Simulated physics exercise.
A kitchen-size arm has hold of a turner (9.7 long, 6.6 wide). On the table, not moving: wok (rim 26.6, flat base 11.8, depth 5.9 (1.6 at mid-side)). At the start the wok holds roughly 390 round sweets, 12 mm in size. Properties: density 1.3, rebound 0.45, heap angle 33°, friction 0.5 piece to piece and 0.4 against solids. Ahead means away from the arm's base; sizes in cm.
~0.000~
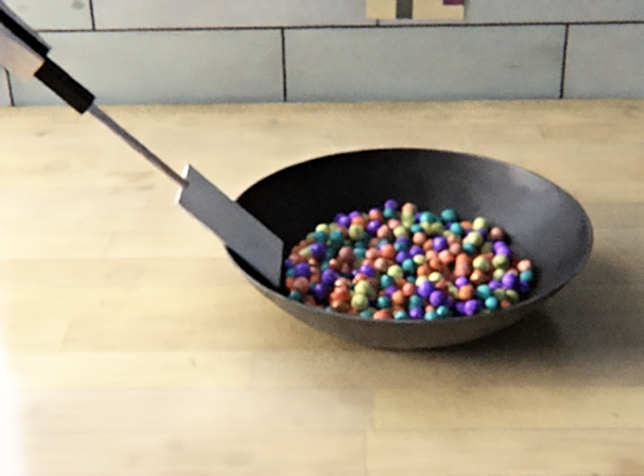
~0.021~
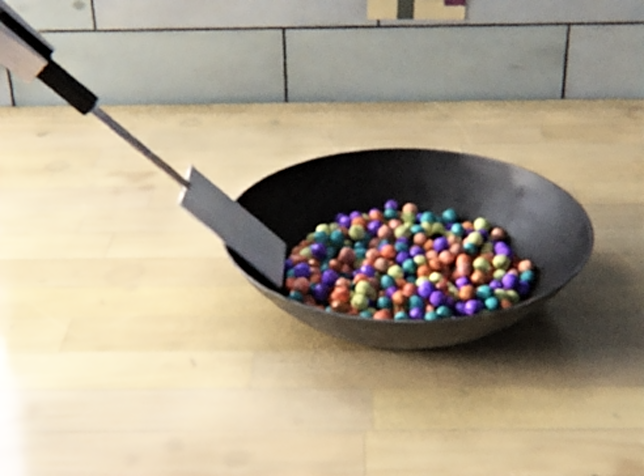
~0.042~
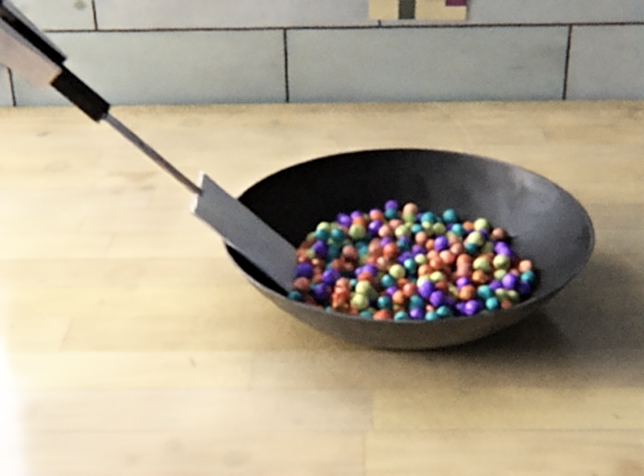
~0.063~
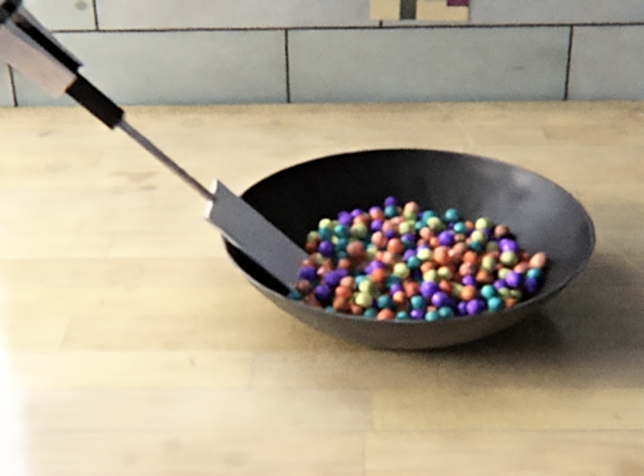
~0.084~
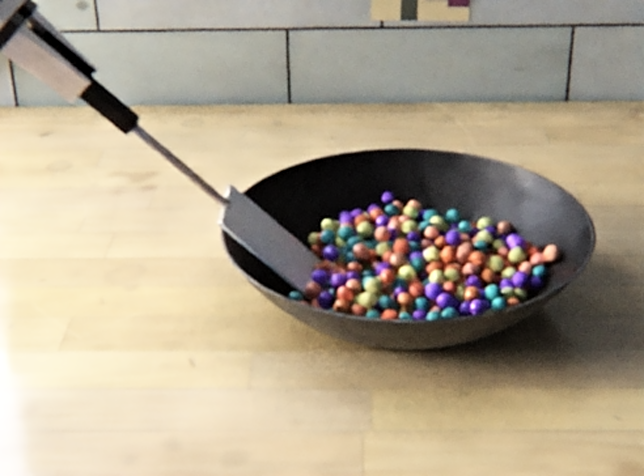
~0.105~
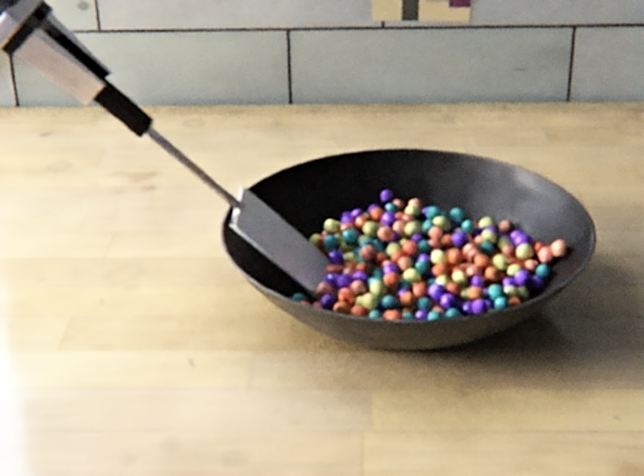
On a wooden tabletop, a robotic arm slid a tilted turner a short way rightward into a dark wok, nudging the heap of small round colourful sweets slightly to the right, while the wok stayed put.
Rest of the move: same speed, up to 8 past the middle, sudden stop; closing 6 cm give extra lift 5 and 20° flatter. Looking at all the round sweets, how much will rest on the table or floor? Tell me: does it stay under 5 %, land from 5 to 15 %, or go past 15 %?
It stays under 5 %.
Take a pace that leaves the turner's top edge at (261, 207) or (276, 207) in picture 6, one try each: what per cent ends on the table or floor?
Close to 10 per cent in the first try and close to 10 per cent in the second.
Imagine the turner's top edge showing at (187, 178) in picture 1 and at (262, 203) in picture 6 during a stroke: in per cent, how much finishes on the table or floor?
It works out to about 10 %, more or less.
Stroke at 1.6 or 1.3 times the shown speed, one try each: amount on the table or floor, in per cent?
Try one about 10 %, try two about 10 %.
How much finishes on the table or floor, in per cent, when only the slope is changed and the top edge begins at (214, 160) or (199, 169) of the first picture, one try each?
About 5 and 5 per cent.
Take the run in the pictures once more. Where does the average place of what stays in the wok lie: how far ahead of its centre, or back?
The balance point lies close to 4.0 cm ahead.
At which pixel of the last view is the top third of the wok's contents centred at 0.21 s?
Around (486, 258).
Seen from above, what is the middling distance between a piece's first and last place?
Level distance of roughly 3 cm.
After 0.21 s, sloping 45°, highest piece 5 above the table; 393 in the wok.
After 0.32 s, sloping 36°, highest piece 6 above the table; 393 in the wok.
After 0.58 s, sloping 25°, highest piece 7 above the table; 384 in the wok, 7 on the table or floor, 2 on the blade or in flight.
After 1.63 s, sloping 25°, highest piece 7 above the table; 382 in the wok, 11 on the table or floor.
At rest, 382 in the wok, 11 on the table or floor. That is 3 % on the table or floor.
